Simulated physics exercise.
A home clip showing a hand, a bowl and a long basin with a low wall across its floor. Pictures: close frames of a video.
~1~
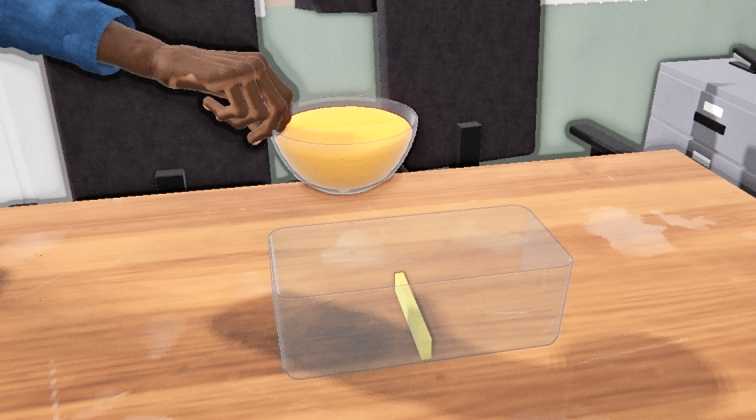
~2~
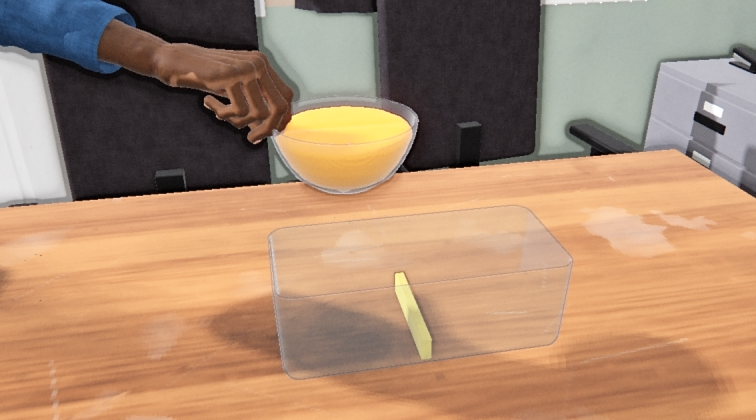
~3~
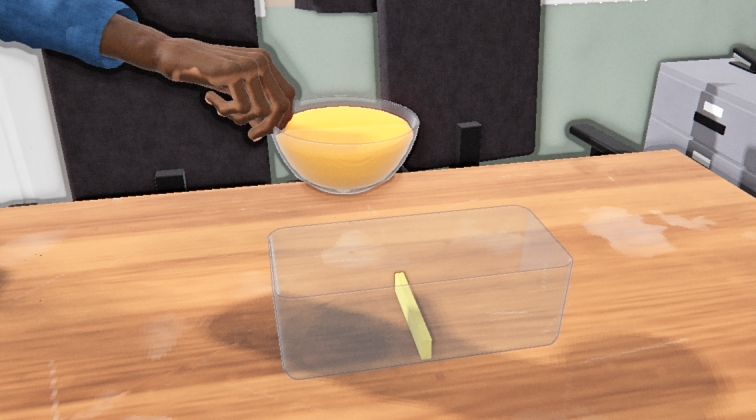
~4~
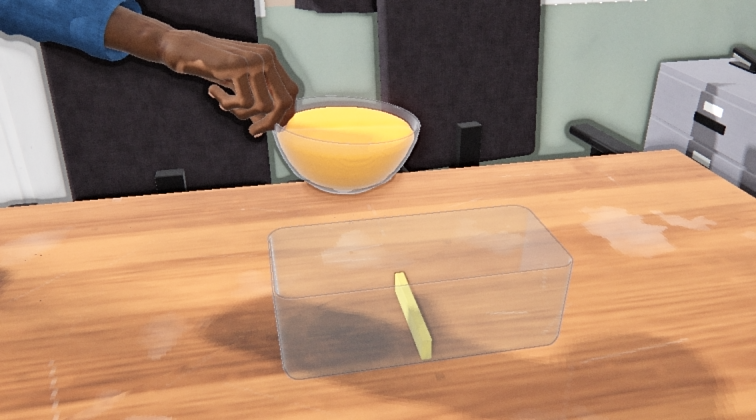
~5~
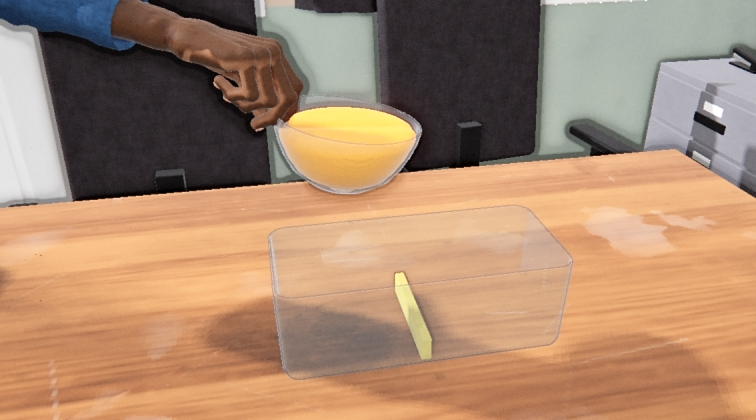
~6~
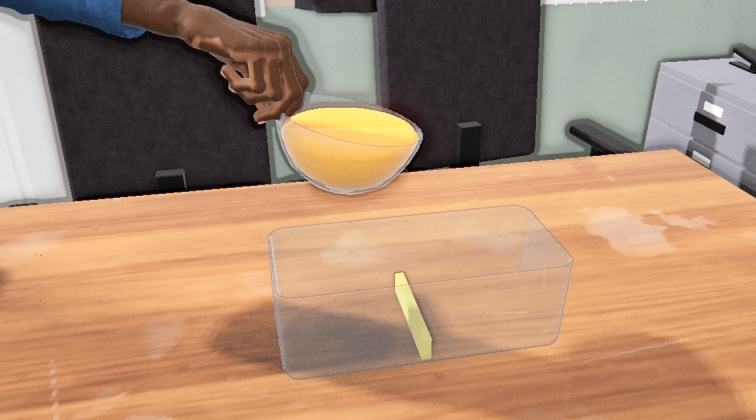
A clear bowl of yellow-orange juice is held at its left rim by a hand in a blue sleeve, at the far edge of a wooden table seen from slightly above. Nearer on the table sits a long, clear, empty basin with a low pale-yellow wall across its floor. The hand rises slightly and the bowl tilts gradually to the right, while the view stays still.
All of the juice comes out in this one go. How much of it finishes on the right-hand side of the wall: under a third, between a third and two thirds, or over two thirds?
Over two thirds.
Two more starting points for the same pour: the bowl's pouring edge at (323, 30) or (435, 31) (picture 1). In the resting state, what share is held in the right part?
It comes to about 40 %, followed by about 80 %.
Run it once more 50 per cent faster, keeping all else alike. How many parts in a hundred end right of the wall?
I'd estimate about 65 percent ends up there.
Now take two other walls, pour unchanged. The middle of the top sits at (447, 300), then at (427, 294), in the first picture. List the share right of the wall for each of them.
My guess is some 55 percent the first time and some 80 percent the second.
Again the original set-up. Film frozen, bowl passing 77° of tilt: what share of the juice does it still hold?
Close to 30 parts in a hundred remain.
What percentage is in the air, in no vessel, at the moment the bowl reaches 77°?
Estimated: 45 per cent or thereabouts.
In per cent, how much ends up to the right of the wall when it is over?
I'd put it near 80 per cent.
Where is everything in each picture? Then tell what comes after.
In the first picture, it leans 0°; its right rim is at (414, 115); the juice meets the walls at (274, 132) and (409, 122); the long basin's rim runs from (271, 263) to (549, 233); the wall's top is at (412, 305).
In the second picture, it leans 1°; its right rim is at (415, 115); the juice meets the walls at (274, 131) and (409, 122).
In the third picture, it leans 2°; its right rim is at (415, 117); the juice meets the walls at (275, 130) and (410, 123).
In the fourth picture, it leans 5°; its right rim is at (417, 121); the juice meets the walls at (276, 128) and (411, 125).
In the fifth picture, it leans 9°; its right rim is at (418, 126); the juice meets the walls at (278, 128) and (413, 126).
In the sixth picture, it leans 14°; its right rim is at (419, 131); the juice meets the walls at (280, 128) and (416, 127).
A moment on, the tilt is 77° and 31 per cent is still to pour, 0 is left of the wall and 26 right of it.
Next, the tilt is 106° and 0 per cent is still to pour, 16 is left of the wall and 80 right of it.
Then the tilt is 107° and 0 per cent is still to pour, 18 is left of the wall and 81 right of it.
Later the tilt is 107° and 0 per cent is still to pour, 19 is left of the wall and 79 right of it.
At rest 20 per cent lies left of the wall, 79 right of it and 1 outside.
